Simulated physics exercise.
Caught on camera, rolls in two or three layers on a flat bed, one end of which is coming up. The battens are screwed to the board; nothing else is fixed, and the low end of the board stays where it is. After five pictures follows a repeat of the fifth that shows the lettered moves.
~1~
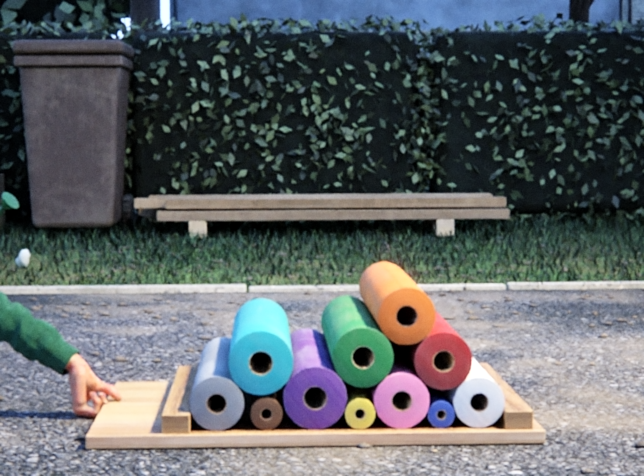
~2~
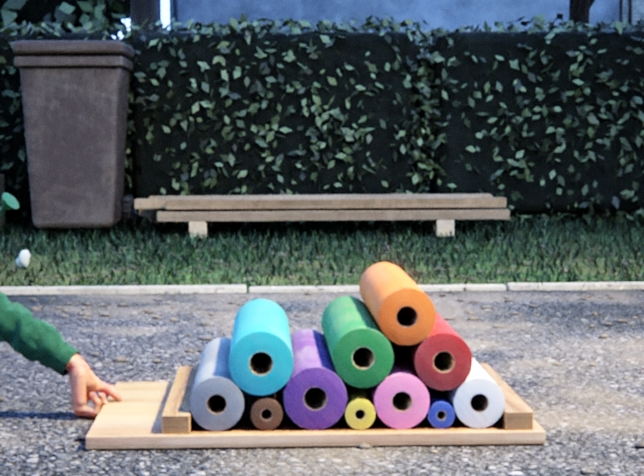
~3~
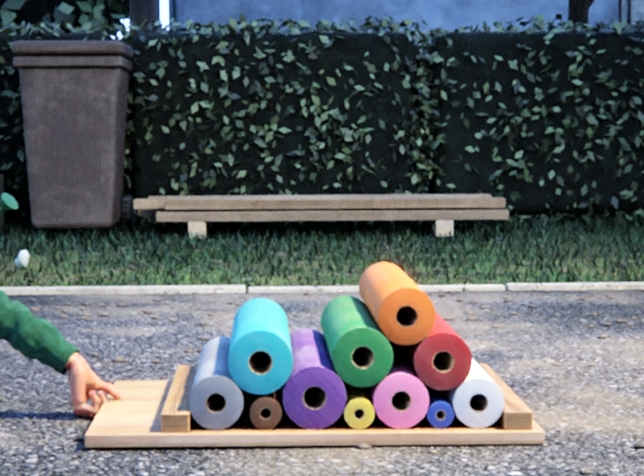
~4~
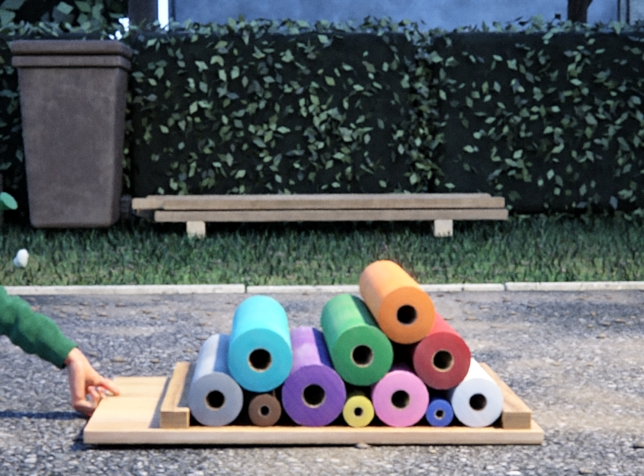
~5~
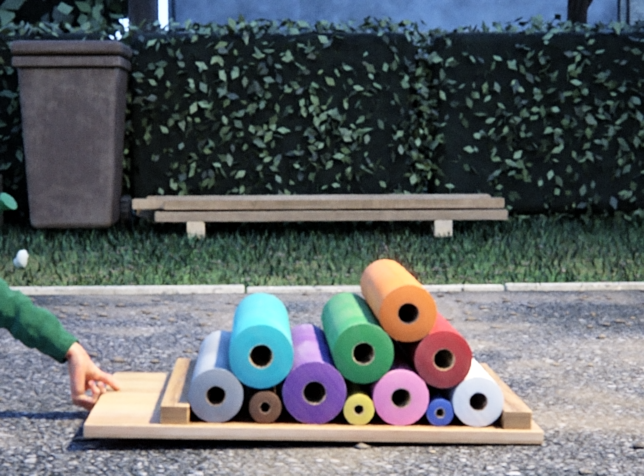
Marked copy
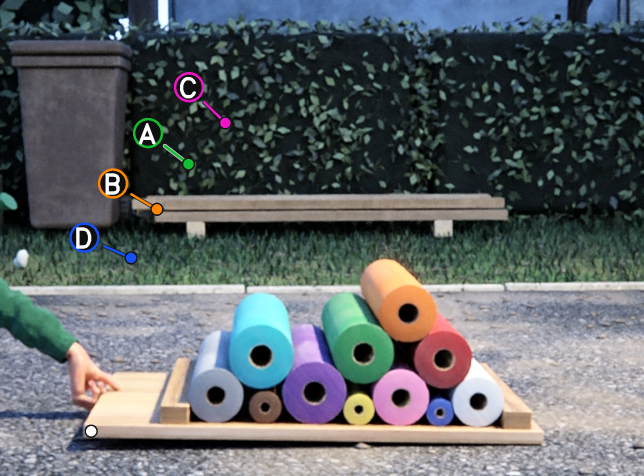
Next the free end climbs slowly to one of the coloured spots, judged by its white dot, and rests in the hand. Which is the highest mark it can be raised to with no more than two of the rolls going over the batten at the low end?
It can be raised to A.
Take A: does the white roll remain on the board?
The white roll: Yes.
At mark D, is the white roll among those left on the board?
Yes.
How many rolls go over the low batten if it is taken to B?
At B the number is none.
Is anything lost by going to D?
No.
On the marked copy, A at (189, 164); B at (157, 209); C at (225, 123); D at (131, 258); the white dot at (91, 431).
With A. Early on, board at 20°.
Further on, board at 38°.
At the end, board at 38°, none over the low batten.
As for the rest, B none over the low batten; C three over the low batten (red, green, orange); D none over the low batten.
